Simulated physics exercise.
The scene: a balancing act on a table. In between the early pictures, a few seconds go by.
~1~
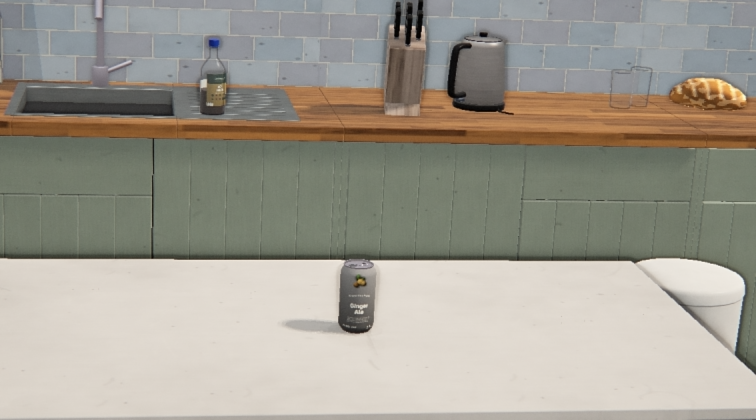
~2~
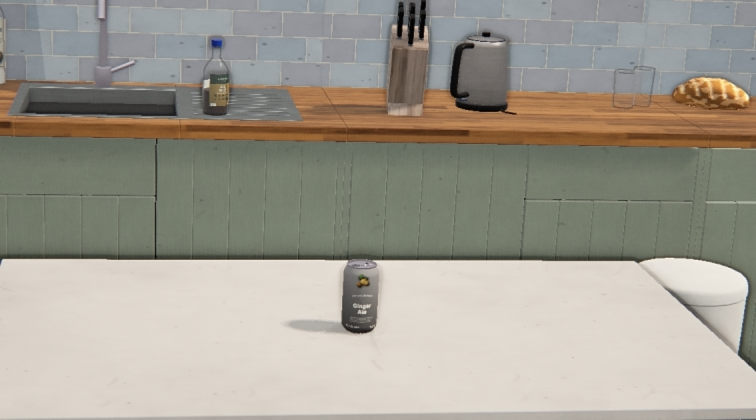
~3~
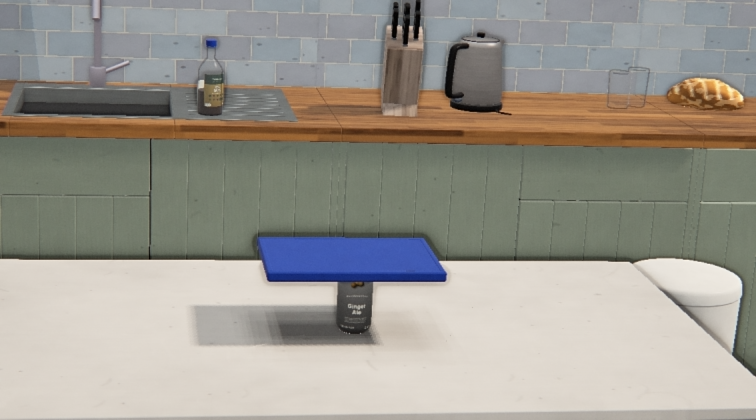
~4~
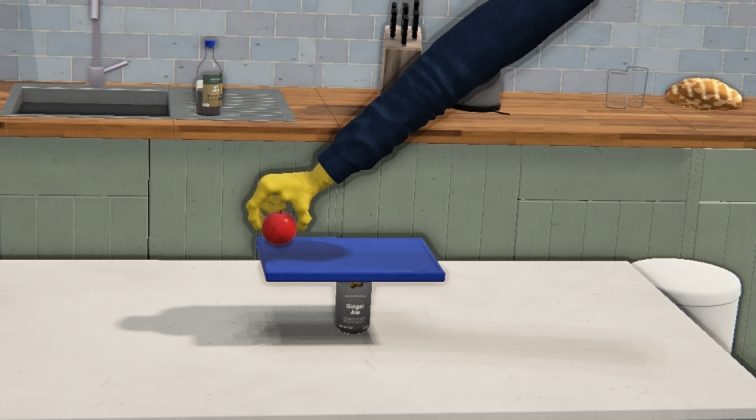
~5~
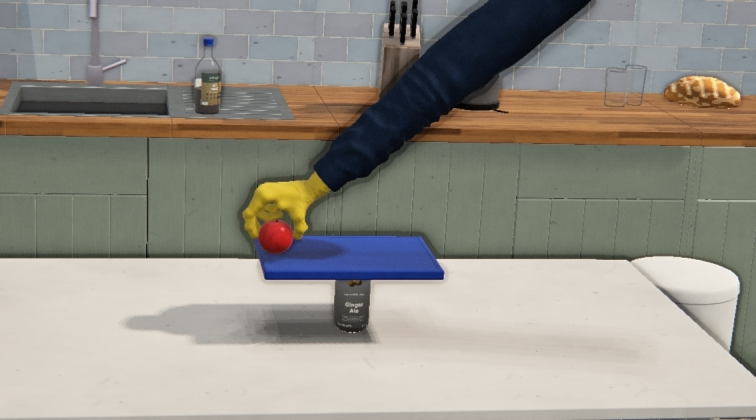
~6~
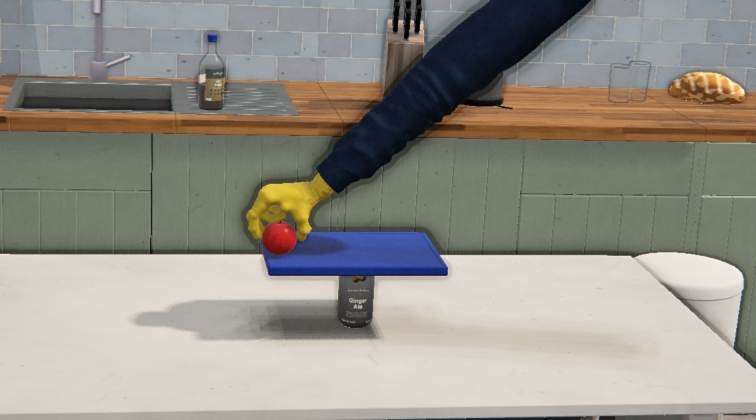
An arm in a dark blue sleeve with a yellow hand reaches in from the upper right over a pale table, seen from the front and slightly above in a kitchen with green cabinets. A grey drink can stands alone at first, then a flat blue lid lies across its top. The hand lowers a red apple slightly onto the lid's left end, while the view shifts very slightly.
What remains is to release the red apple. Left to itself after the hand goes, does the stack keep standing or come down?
Won't stay.
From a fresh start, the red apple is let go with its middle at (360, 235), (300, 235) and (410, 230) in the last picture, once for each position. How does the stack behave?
Case 1: Stable; case 2: Collapse; case 3: Stable.
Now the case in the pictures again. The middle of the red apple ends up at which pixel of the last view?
The object finishes somewhere near (204, 321).
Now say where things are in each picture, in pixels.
In the first picture, the last thing is not in view yet.
In the second picture, the last thing is not in view yet.
In the third picture, the last thing is not in view yet; blue lid (349, 259).
In the fourth picture, still above its spot; red apple (279, 228); blue lid (348, 259).
In the fifth picture, still above its spot; red apple (275, 237); blue lid (347, 257).
In the sixth picture, in place under the hand; red apple (279, 238); blue lid (351, 253).
Then, 0.40 s later than the last frame, red apple now fallen; blue lid tilted by 30°.
Then, 0.50 s later than the last frame, blue lid tilted by 47°.
Then, 0.70 s later than the last frame, blue lid now fallen; grey can moved a little.
Then, 0.90 s later than the last frame, grey can moved about its own width.
When it is over, fallen, blue lid and red apple; moved from the start, grey can. End places, in pixels of the last picture, red apple near (204, 321). The stack gives way.
